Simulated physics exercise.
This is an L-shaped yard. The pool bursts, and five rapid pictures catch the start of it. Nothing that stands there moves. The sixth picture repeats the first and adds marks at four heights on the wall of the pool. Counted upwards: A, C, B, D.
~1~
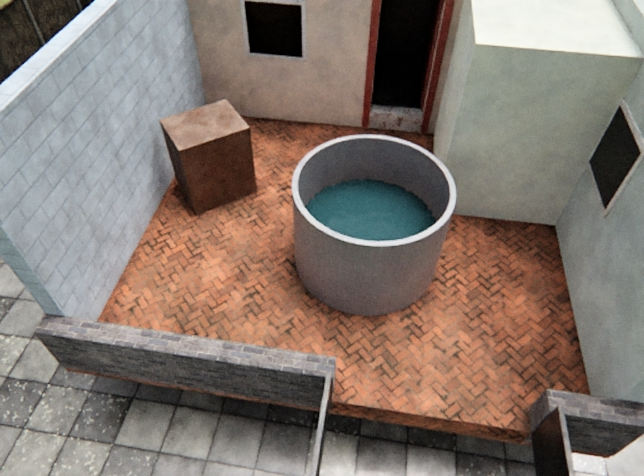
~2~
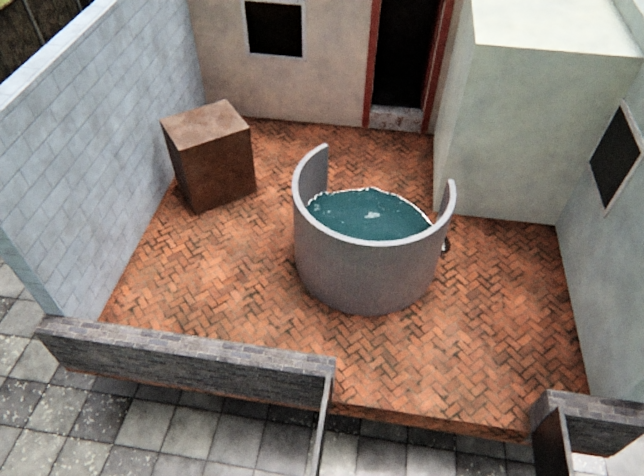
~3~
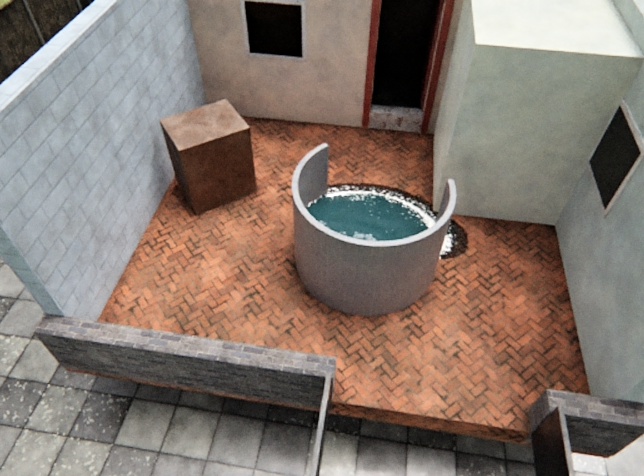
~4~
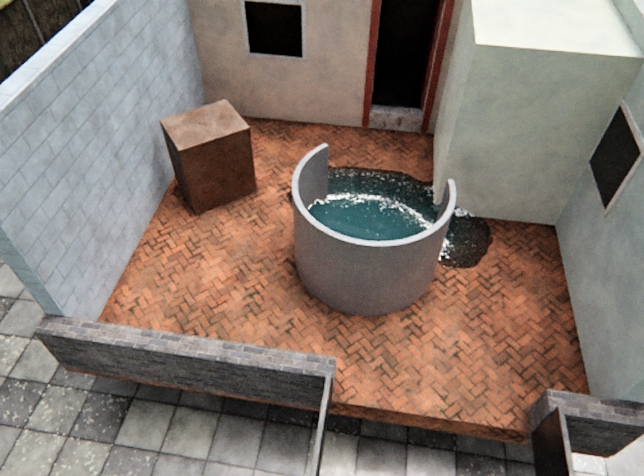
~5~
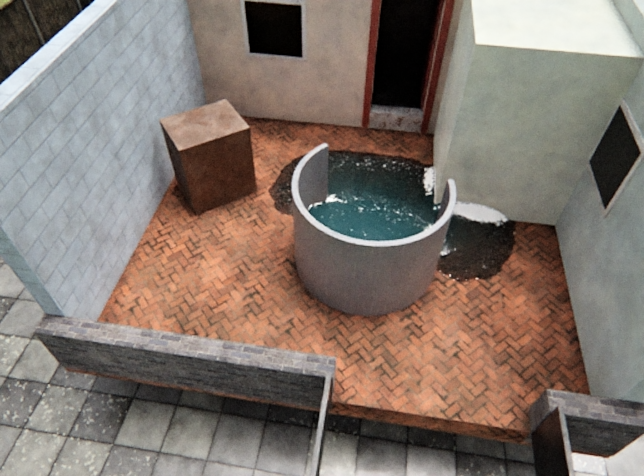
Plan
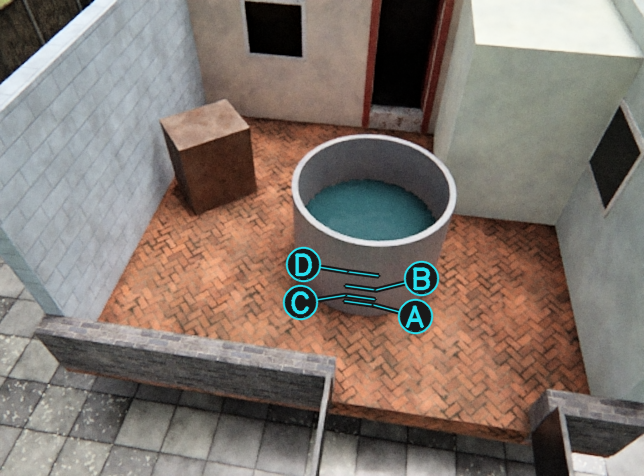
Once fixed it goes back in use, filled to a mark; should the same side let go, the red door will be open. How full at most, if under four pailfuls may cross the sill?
That is line B.
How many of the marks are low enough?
Three.
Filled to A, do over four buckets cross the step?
No, that is safe.
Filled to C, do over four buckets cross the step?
No, not at all.
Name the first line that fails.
D.
On the marked copy, A at (359, 303); B at (360, 287); C at (359, 297); D at (362, 273); from the bottom up A, C, B, D.
With A, nothing gets over.
With B, a bucket or two gets in.
With C, nothing gets over.
With D, about 11 bucketfuls get in.
